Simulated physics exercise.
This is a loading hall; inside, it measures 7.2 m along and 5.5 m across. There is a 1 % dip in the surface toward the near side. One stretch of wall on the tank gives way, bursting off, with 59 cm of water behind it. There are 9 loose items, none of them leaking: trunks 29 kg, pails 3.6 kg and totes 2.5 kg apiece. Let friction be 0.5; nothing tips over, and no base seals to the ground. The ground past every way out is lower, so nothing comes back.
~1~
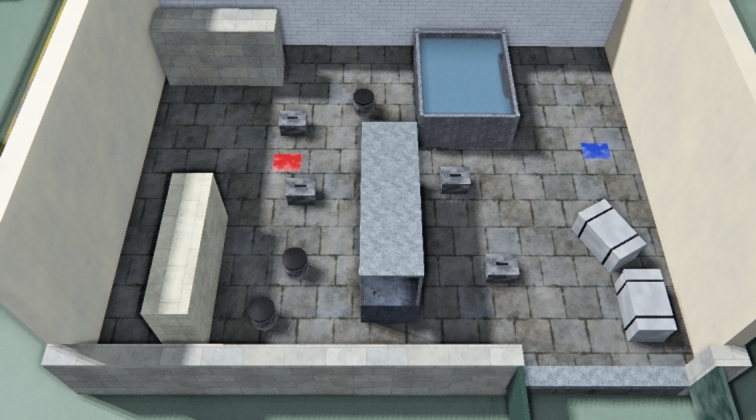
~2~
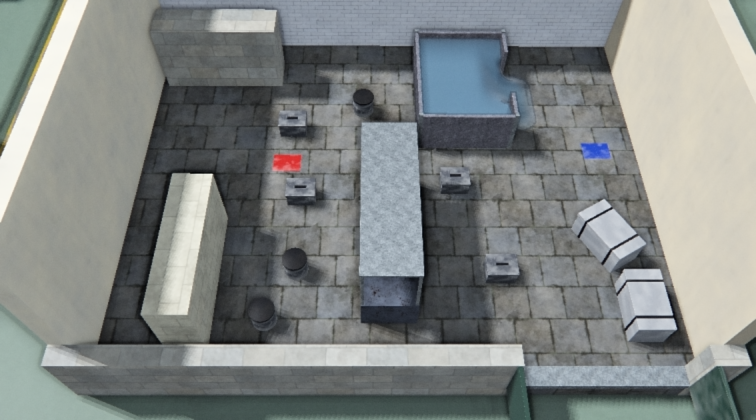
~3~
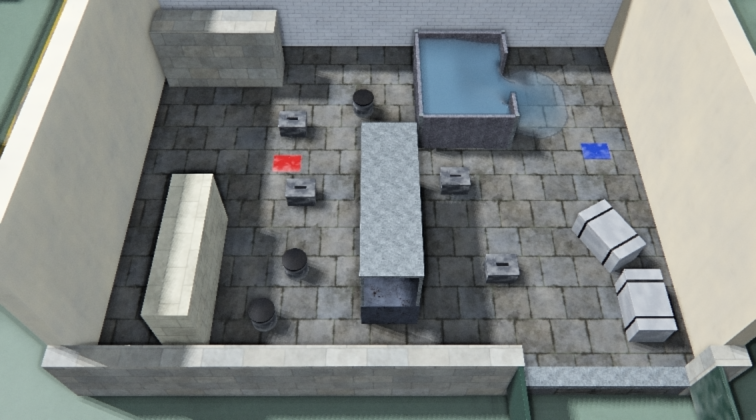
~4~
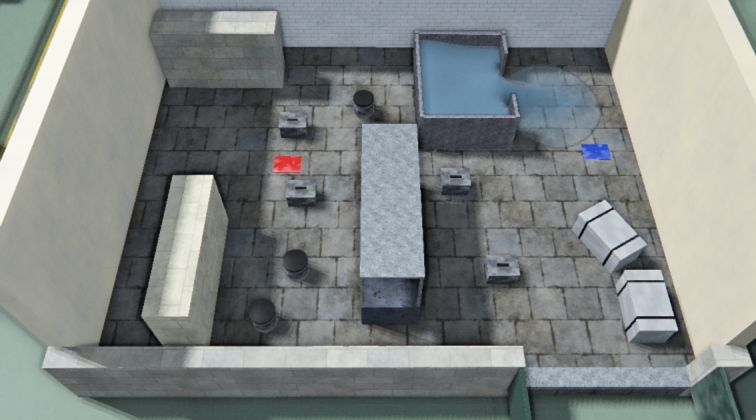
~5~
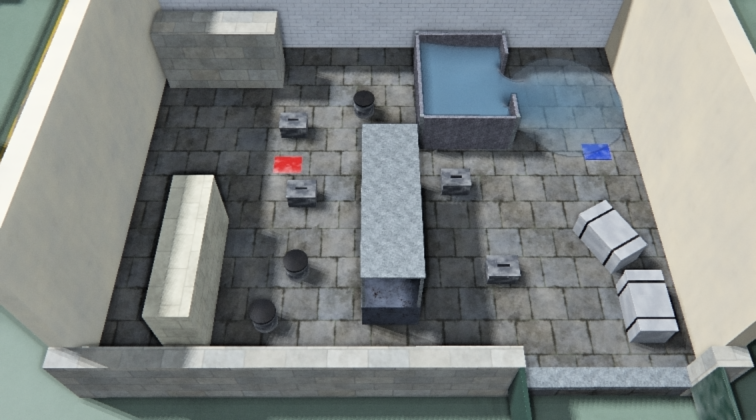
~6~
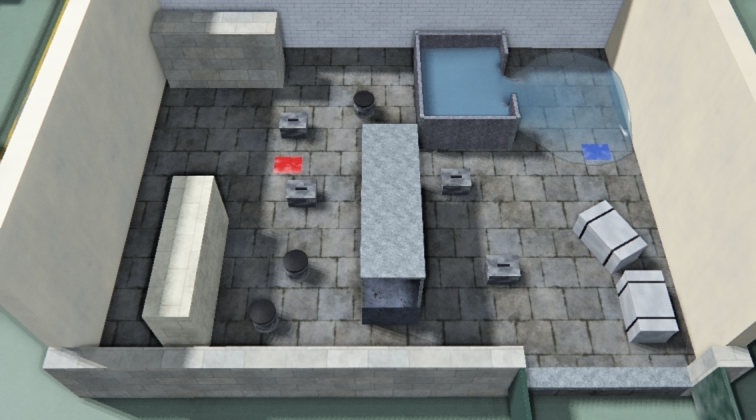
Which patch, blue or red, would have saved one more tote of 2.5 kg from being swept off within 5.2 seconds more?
The red patch.
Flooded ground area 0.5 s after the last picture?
Some 7.0 m2 of it.
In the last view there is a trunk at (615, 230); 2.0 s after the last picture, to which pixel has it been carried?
Around (587, 241).
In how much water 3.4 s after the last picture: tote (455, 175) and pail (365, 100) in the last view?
Around 0 cm and 0 cm.
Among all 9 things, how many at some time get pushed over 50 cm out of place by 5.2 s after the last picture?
By my tally, 2.
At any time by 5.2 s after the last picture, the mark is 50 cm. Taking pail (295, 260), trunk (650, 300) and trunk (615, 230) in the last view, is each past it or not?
Result by item: Stays closer; goes farther; goes farther.
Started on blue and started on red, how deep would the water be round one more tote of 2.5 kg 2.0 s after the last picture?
Roughly 11 cm and 0 cm.
Then, 0.5 s after the last picture on blue it would be 49 cm off in 6 cm of water; on red it would be 0 cm off in 0 cm of water.
Then, 2.0 s after the last picture on blue it would be 253 cm off in 11 cm of water; on red it would be 0 cm off in 0 cm of water.
Then, 3.4 s after the last picture on blue it would be gone out; on red it would be 0 cm off in 0 cm of water.
Then, 5.2 s after the last picture on blue it would be gone out; on red it would be 0 cm off in 0 cm of water.
